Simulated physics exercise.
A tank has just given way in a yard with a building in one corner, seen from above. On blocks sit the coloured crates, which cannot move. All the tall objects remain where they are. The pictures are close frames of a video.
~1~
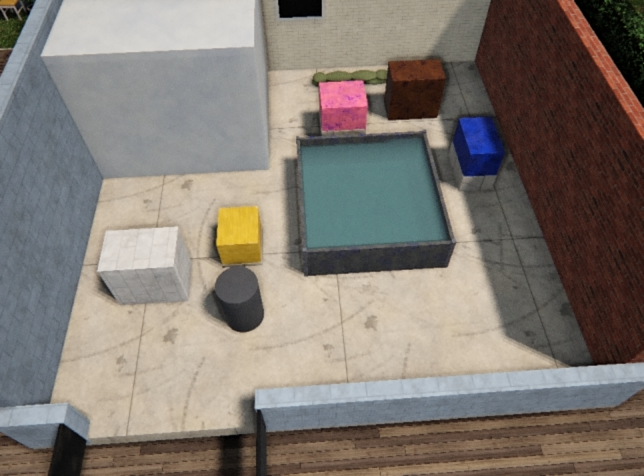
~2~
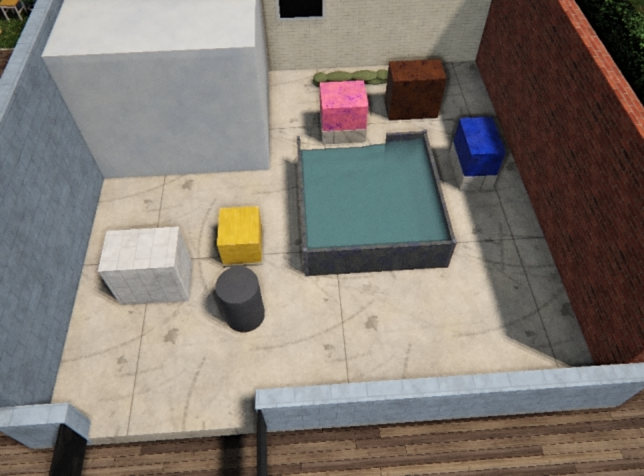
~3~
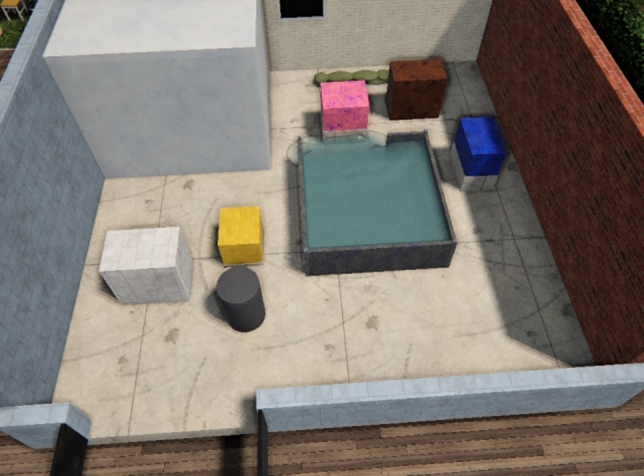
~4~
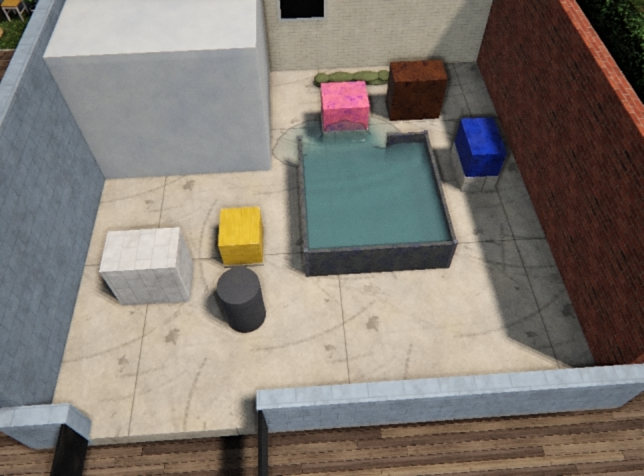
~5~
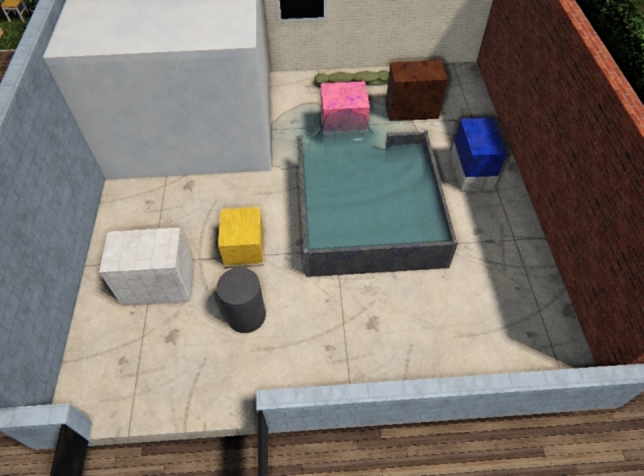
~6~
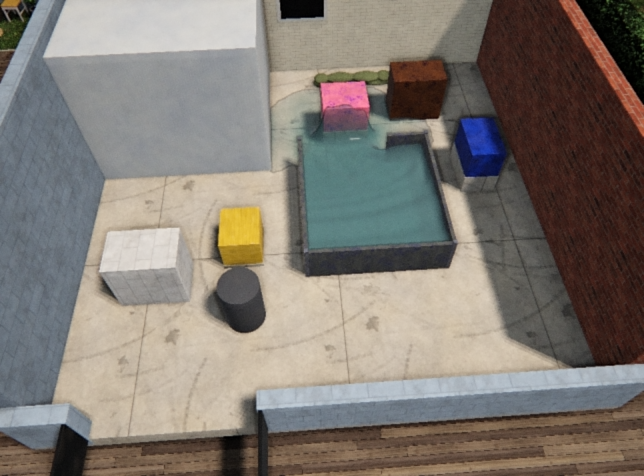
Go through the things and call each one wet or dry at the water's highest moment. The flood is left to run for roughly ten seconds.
Called one by one: The pink crate is wet; the yellow crate is dry; the blue crate is dry.
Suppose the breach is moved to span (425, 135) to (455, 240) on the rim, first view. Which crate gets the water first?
It's the blue-painted one.
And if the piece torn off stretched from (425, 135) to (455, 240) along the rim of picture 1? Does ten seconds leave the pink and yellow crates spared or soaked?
In that case the pink one is never flooded and the yellow one is flooded.
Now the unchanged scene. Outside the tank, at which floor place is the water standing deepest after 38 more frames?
I'd point to (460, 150).
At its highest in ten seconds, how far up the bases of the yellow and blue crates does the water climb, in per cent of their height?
About 70 percent and about 70 percent.
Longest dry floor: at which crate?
The yellow one, as I see it.
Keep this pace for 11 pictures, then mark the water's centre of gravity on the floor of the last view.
It's close to (357, 168).
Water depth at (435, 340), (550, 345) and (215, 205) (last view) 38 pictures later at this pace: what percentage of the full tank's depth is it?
I'd say around 2 per cent, then 4 per cent, then 2 per cent.
A moment on, water covers 20 % of the floor; the pink crate water round its plinth, the yellow crate not reached, the blue crate water round its plinth.
Next, water covers 30 % of the floor; the pink crate water round its plinth, the yellow crate water round its plinth, the blue crate water round its plinth.
Then, water covers 40 % of the floor; the pink crate water round its plinth, the yellow crate water round its plinth, the blue crate water round its plinth.
Later, water covers 60 % of the floor; the pink crate water round its plinth, the yellow crate water round its plinth, the blue crate water round its plinth.
In the end, water covers 70 % of the floor; the pink crate was topped, the yellow crate stayed above the water, the blue crate stayed above the water.
